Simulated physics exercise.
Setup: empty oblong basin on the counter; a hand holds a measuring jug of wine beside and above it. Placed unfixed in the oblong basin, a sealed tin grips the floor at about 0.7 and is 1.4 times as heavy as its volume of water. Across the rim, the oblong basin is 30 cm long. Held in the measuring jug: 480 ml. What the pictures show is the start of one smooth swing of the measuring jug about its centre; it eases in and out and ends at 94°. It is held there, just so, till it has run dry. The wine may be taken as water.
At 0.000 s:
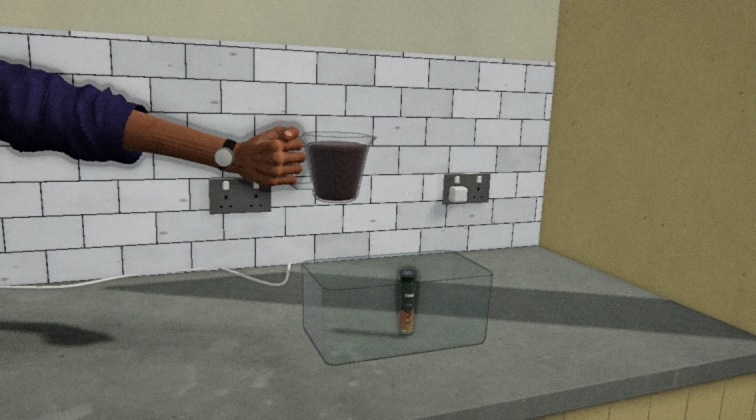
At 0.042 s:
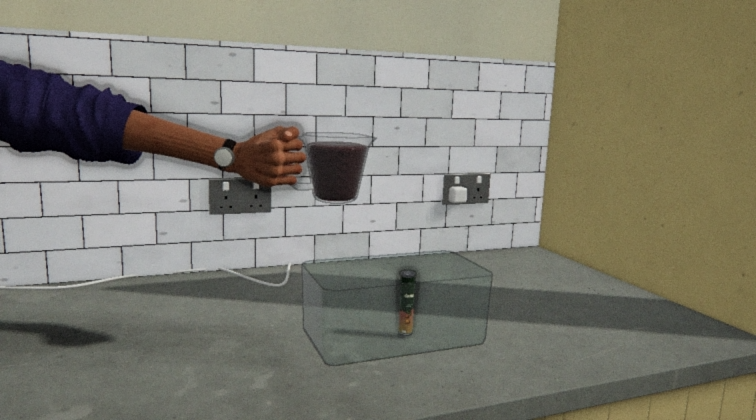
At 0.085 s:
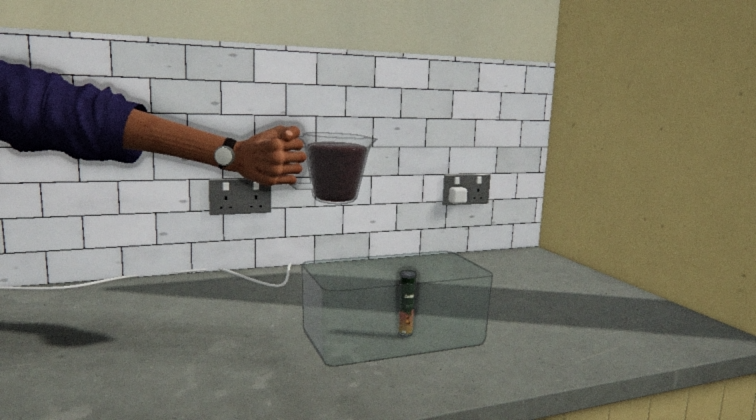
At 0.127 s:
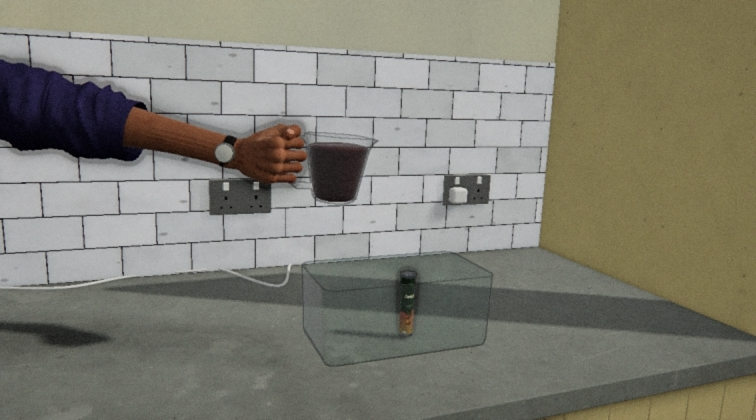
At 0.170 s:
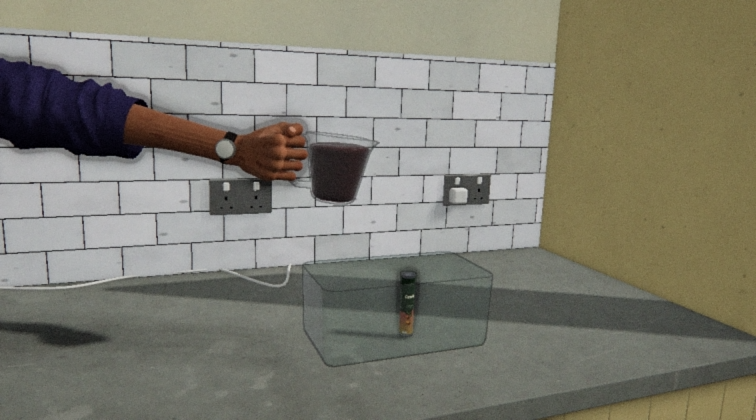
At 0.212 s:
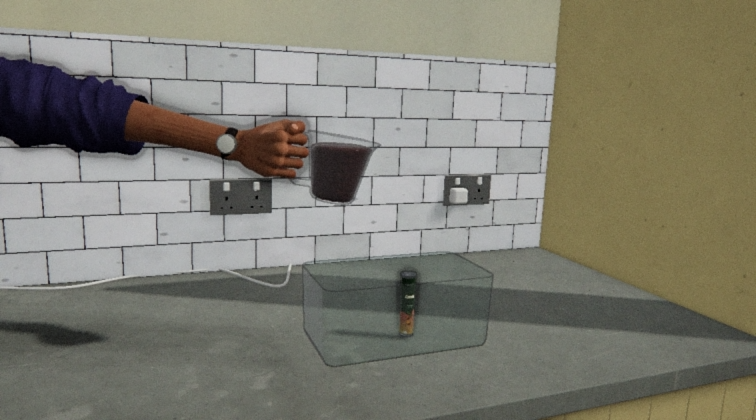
A bare forearm in a dark purple sleeve, with a pale-faced watch at the wrist, reaches in from the left before white brick-shaped tiles, seen from a fixed view across a grey counter. Its hand holds a clear jug of dark purplish liquid above an oblong glass basin, with a small dark and orange container visible there. The jug starts upright, then leans slightly to the right.
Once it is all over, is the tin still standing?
It overbalances.
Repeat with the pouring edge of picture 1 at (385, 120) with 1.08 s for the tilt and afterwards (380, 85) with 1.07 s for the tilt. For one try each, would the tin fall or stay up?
In the first try it remains standing; in the second it remains standing.
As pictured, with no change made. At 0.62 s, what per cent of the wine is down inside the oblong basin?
I reckon close to 3 percent of it.
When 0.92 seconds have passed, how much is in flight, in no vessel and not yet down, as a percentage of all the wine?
Airborne fraction: Approx. 26 %.
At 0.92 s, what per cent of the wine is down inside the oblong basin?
My estimate is about 50 percent.
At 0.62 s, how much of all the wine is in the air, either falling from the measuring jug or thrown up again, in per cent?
Some 20 per cent, I reckon.
Then, 0.62 s in, the tilt is 58° and 77 per cent is still to pour; the tin stands where it began.
Then, 0.92 s in, the tilt is 89° and 25 per cent is still to pour; the tin stands where it began.
Then, 1.23 s in, the tilt is 94° and 2 per cent is still to pour; the tin leans 16°.
Then, 1.57 s in, the tilt is 94° and 0 per cent is still to pour; the tin lies on its side.
Finally, the tin lies on its side.
